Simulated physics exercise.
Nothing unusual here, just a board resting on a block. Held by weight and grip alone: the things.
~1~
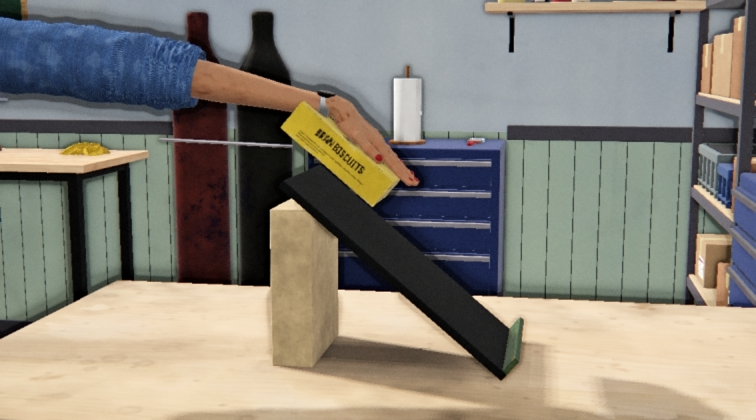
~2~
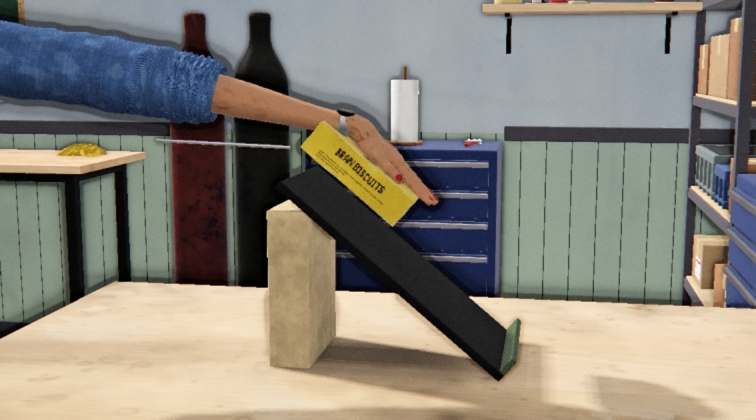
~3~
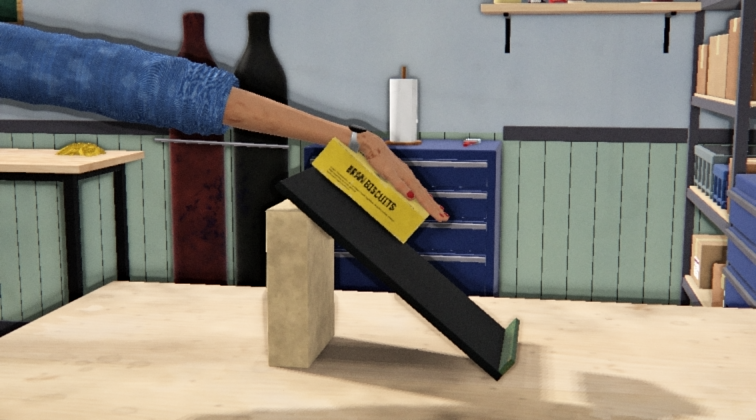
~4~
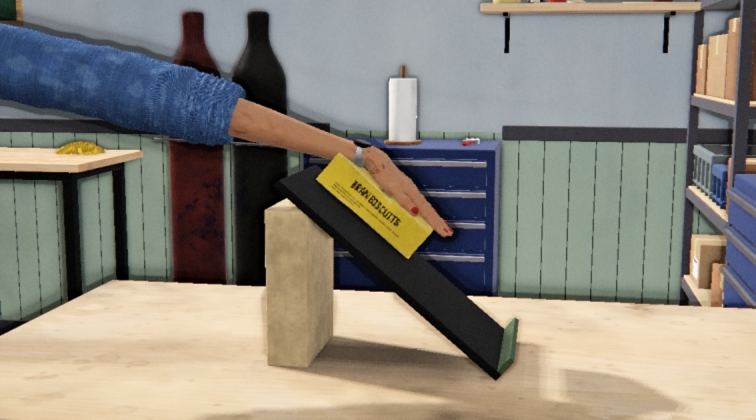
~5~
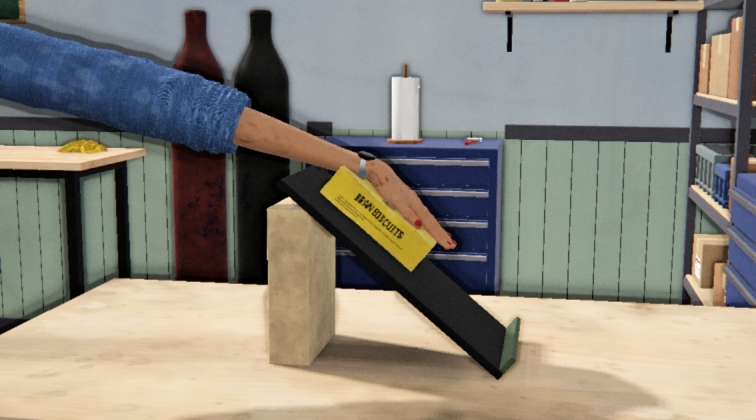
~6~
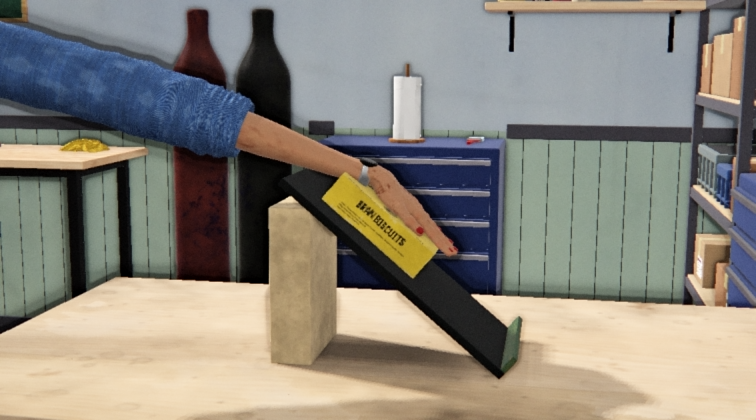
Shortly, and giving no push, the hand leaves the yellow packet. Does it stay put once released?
No, as I see it, it leaves its spot.
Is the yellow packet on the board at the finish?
Once it settles, it is resting on top.
Then, 0.40 s later than the last frame, yellow packet moved a little near (425, 256).
Then, 0.50 s later than the last frame, yellow packet moved about its own width near (457, 282).
Then, 0.60 s later than the last frame, yellow packet moved about its own width near (469, 293).
When it is over, moved from the start, yellow packet. End places, in pixels of the last picture, yellow packet near (470, 296). The yellow packet goes downhill.
